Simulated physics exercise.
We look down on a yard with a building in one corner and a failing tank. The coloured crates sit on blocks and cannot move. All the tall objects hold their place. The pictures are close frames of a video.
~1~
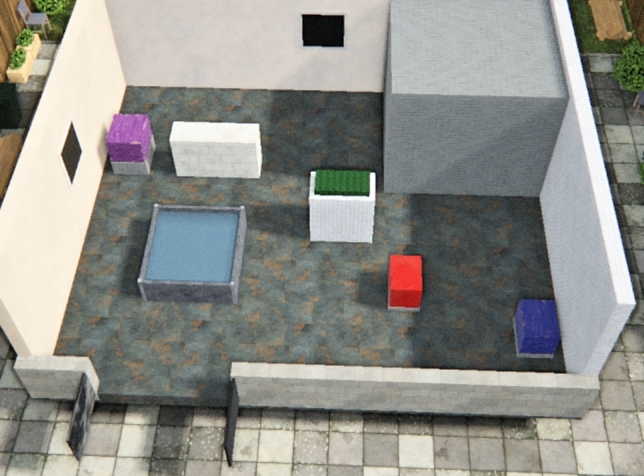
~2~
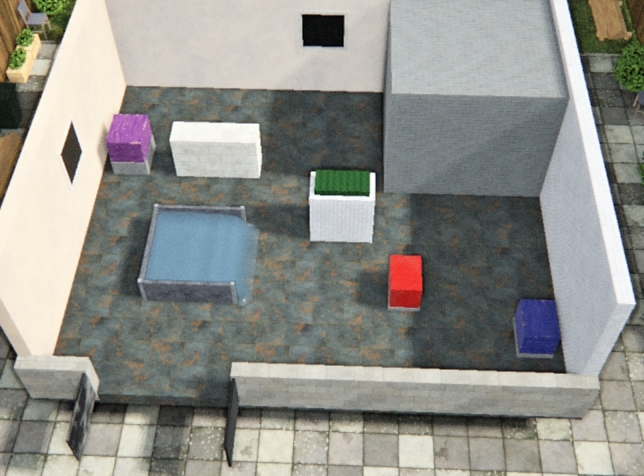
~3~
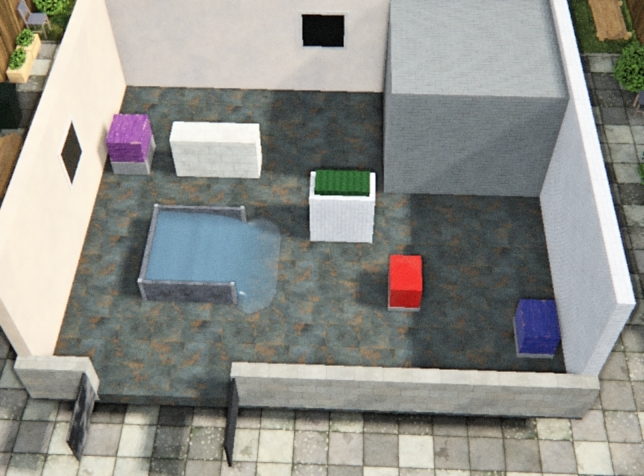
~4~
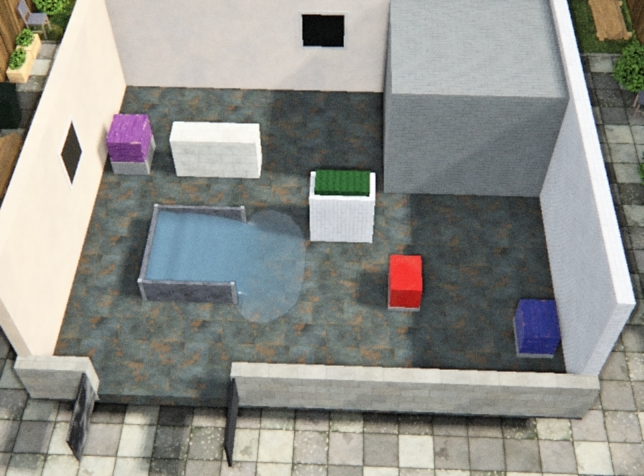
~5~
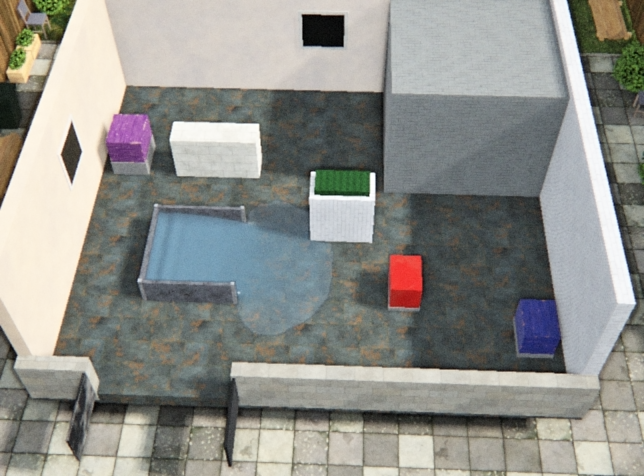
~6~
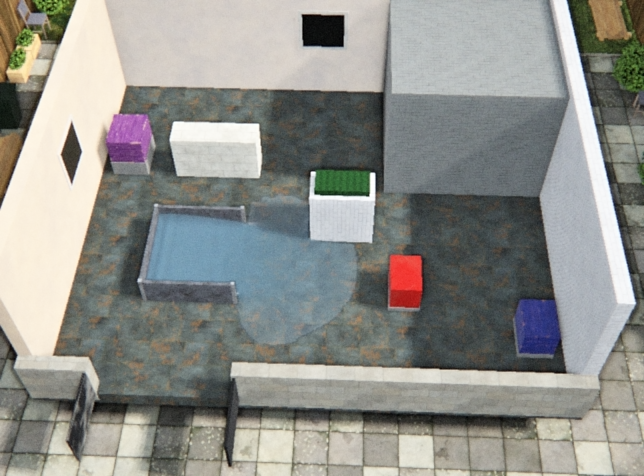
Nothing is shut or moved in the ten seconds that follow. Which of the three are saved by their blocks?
In the end: The red crate is wetted; the blue crate is wetted; the purple crate escapes dry.
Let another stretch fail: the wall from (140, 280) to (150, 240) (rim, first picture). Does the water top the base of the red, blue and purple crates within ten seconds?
In short: Red crate is spared; blue crate stays dry; purple crate keeps dry.
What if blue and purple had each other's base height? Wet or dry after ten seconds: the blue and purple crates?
One by one: The blue crate is safe; the purple crate is safe.
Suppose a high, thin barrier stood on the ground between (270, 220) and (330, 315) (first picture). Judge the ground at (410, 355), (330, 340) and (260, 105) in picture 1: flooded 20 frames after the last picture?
In that order: Wet, wet, free of water.
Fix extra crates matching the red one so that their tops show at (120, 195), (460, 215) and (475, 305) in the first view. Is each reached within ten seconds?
In turn: Is spared, is wetted, ends up wet.
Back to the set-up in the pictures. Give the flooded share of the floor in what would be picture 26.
I make it 50 per cent.
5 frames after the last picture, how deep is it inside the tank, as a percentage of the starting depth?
I make it 46 per cent.
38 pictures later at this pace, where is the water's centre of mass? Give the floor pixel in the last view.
I would point to (388, 274).
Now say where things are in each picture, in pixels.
The tank at (194, 246) is whole and still, in the first frame.
The front is at (252, 226), out from the gap at (238, 257), in the second frame.
Water pours out at (238, 259) and has run to (262, 222), in the third frame.
Water pours out at (238, 259) and has run to (290, 222), in the fourth frame.
The front is at (324, 294), out from the gap at (238, 259), in the fifth frame.
Water pours out at (238, 260) and has run to (351, 284), in the sixth frame.
A moment on, water covers 20 % of the floor; the red crate water round its plinth, the blue crate not reached, the purple crate not reached.
Next, water covers 35 % of the floor; the red crate water round its plinth, the blue crate not reached, the purple crate not reached.
Then, water covers 50 % of the floor; the red crate water round its plinth, the blue crate water round its plinth, the purple crate not reached.
Later, water covers 55 % of the floor; the red crate water round its plinth, the blue crate water round its plinth, the purple crate not reached.
In the end, water covers 60 % of the floor; the red crate was topped, the blue crate was topped, the purple crate stayed above the water.
